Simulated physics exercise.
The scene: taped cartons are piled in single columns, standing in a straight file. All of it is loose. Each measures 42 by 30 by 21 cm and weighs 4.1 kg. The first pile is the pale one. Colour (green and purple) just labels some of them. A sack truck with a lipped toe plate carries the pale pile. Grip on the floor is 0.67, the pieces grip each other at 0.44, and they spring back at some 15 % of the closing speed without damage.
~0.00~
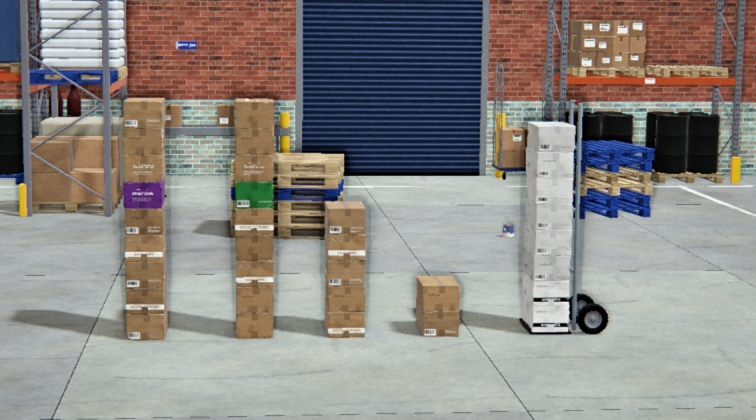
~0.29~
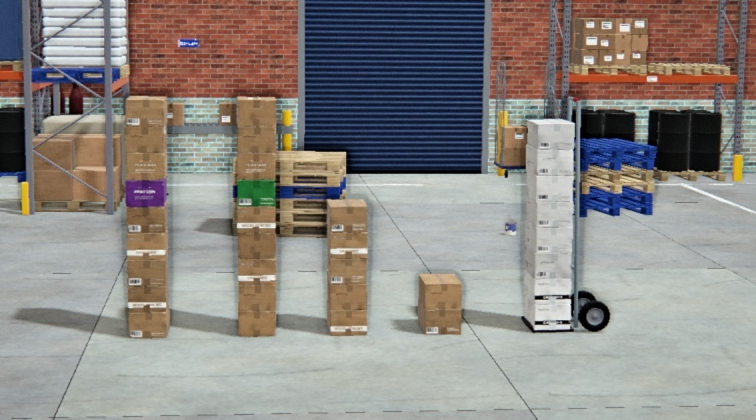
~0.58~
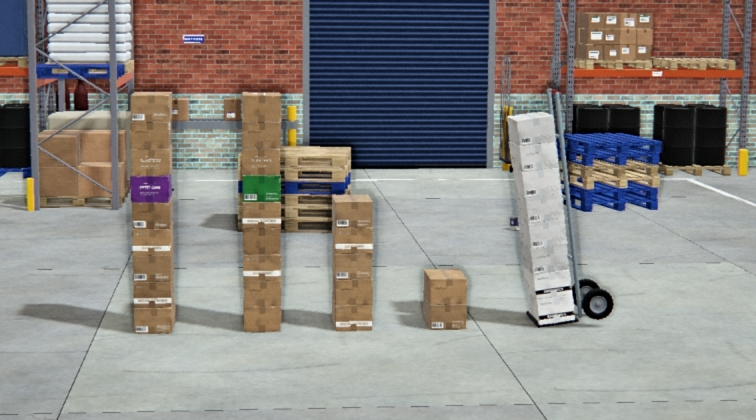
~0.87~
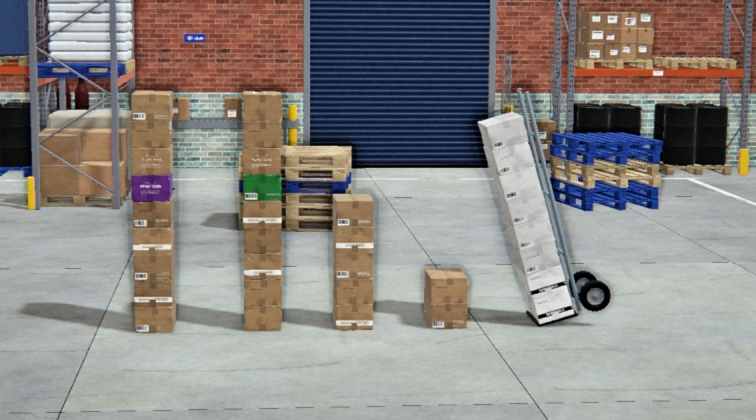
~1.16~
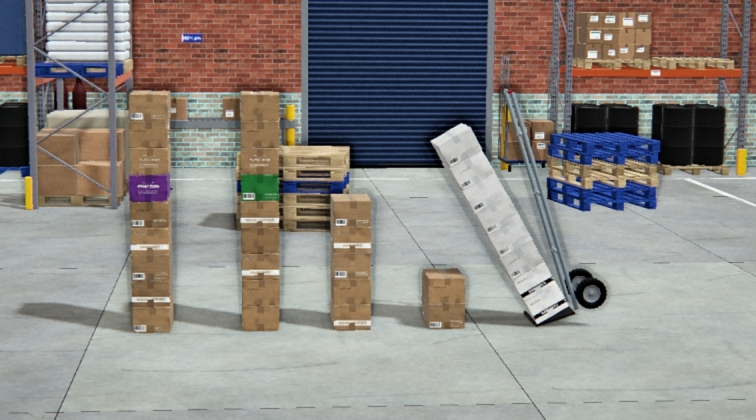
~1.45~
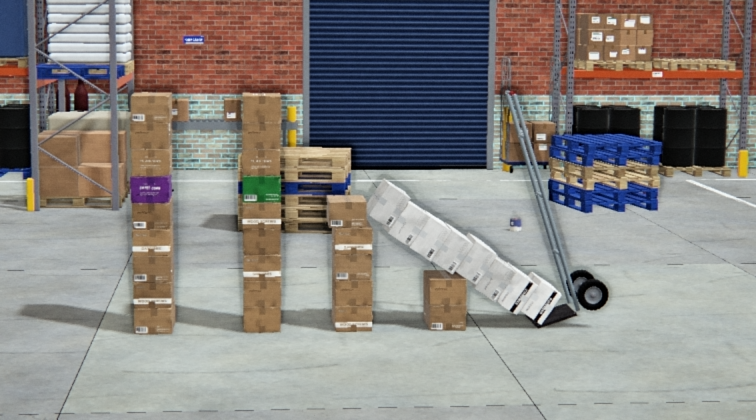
Tall stack of white cartons tilting left off a hand truck in a warehouse, leaning over a row of brown box stacks.
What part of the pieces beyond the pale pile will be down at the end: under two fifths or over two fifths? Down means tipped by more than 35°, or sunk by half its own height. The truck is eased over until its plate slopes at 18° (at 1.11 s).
Ending down: Less than two fifths.
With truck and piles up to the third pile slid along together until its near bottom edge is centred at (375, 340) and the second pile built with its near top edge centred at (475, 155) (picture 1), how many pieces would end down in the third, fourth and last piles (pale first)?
Then third 4, fourth 8, last 8.
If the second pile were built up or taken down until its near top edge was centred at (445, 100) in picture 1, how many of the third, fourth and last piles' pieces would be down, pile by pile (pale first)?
Then third 5, fourth 9, last 9.
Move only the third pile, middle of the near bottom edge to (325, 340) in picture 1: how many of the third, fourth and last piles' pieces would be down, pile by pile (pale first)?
In that case third 1, fourth 0, last 0.
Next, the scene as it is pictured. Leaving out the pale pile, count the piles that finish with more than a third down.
The count is 0.
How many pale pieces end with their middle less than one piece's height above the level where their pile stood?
The count is 3.
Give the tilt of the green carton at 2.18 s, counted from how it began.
Roughly 0°.
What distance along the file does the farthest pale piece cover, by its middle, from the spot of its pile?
About 160 cm.
After 1.52 s, 8 of the pale pile down; none of the 25 other cartons down, 2 disturbed.
After 1.68 s, 8 of the pale pile down; none of the 25 other cartons down, 6 disturbed.
After 2.18 s, 8 of the pale pile down; none of the 25 other cartons down, 11 disturbed; green carton 18 mm from its place.
In the end (2.8 s), 8 of the pale pile down; none of the 25 other cartons down, 9 disturbed; green carton 17 mm from its place; purple carton unmoved. That is 0 per cent. From the last view, middles, green carton near (259, 186), purple carton near (152, 186).
